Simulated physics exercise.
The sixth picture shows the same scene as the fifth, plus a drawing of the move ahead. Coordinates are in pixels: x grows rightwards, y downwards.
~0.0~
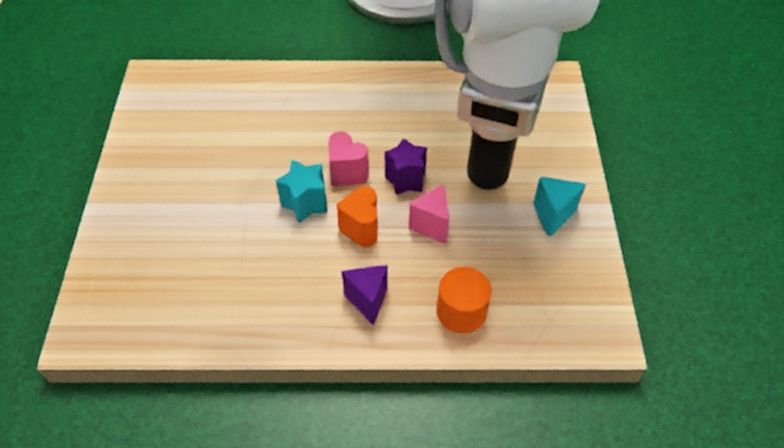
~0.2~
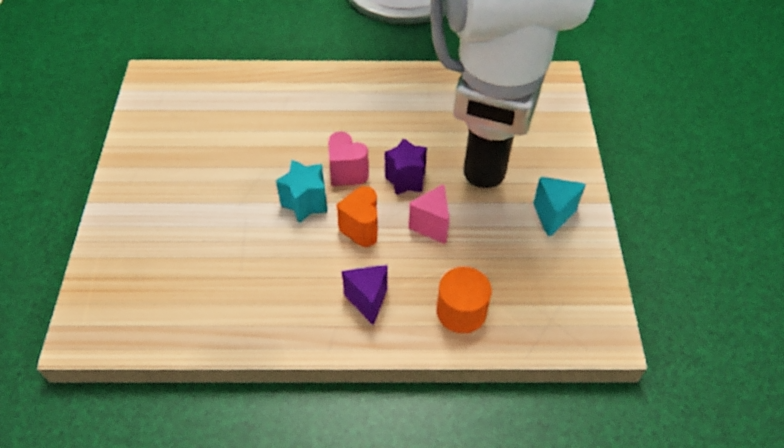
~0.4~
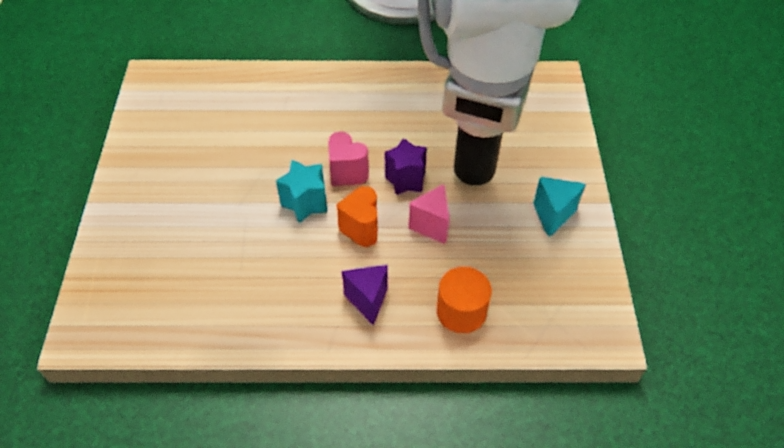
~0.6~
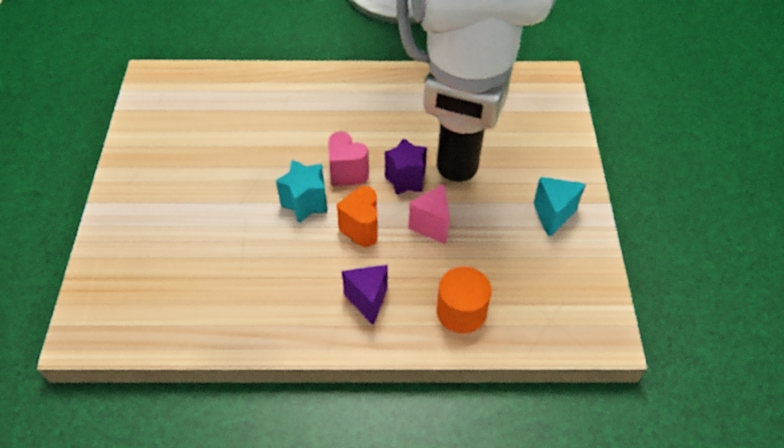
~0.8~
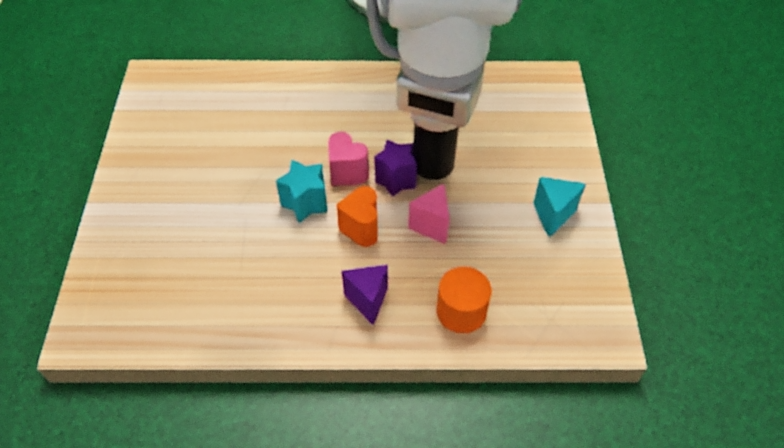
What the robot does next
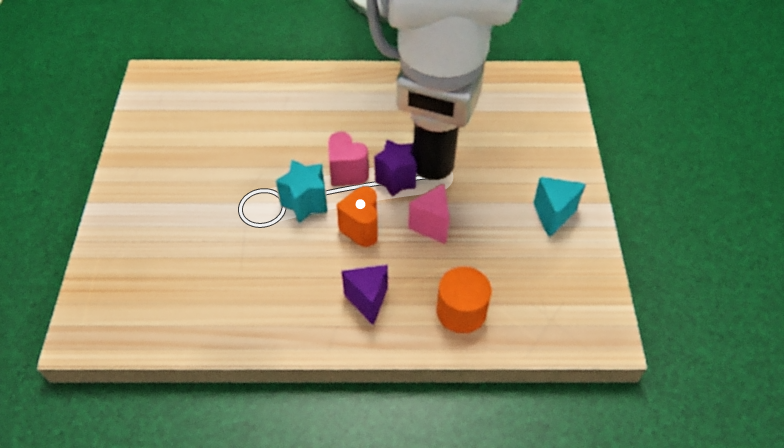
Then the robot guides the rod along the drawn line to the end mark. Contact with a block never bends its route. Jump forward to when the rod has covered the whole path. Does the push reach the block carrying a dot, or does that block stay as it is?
At the end of the path, the block carrying a dot remains in its old spot.
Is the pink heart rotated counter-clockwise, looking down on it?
No, that is not what happens.
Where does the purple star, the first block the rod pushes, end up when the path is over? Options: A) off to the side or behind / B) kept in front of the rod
B (kept in front of the rod)
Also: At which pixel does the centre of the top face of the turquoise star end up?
Somewhere near (180, 208).
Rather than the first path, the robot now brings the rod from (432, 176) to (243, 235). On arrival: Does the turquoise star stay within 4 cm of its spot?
That would be a no.
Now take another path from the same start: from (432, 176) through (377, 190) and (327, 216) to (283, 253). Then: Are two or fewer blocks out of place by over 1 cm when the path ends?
No.
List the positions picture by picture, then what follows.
In the first frame, lower end of the rod (488, 174), tops of blocks, turquoise star (302, 177), pink heart (345, 147), orange heart (360, 204), purple star (407, 154).
In the second frame, rod (484, 173), blocks as before.
In the third frame, rod (474, 170), blocks as before.
In the fourth frame, rod (457, 167), blocks as before.
In the fifth frame, rod (433, 165), turquoise star (302, 177), pink heart (345, 147), orange heart (360, 204), purple star (397, 154).
The drawn path runs from (432, 176) via (376, 184) and (320, 194), ending at (262, 208); the dot is on the orange heart.
The first path, step by step. One third of the way, rod (374, 173); turquoise star (298, 177); pink heart (312, 142), turned 65° clockwise; purple star (337, 167).
Two thirds of the way, rod (317, 184); turquoise star (240, 191), turned 25° anticlockwise; pink heart (301, 142), turned 105° clockwise; purple star (278, 178).
At the end, rod (260, 197); turquoise star (180, 208), turned 35° anticlockwise; pink heart (300, 141), turned 115° clockwise; orange heart not moved; purple star (217, 192).
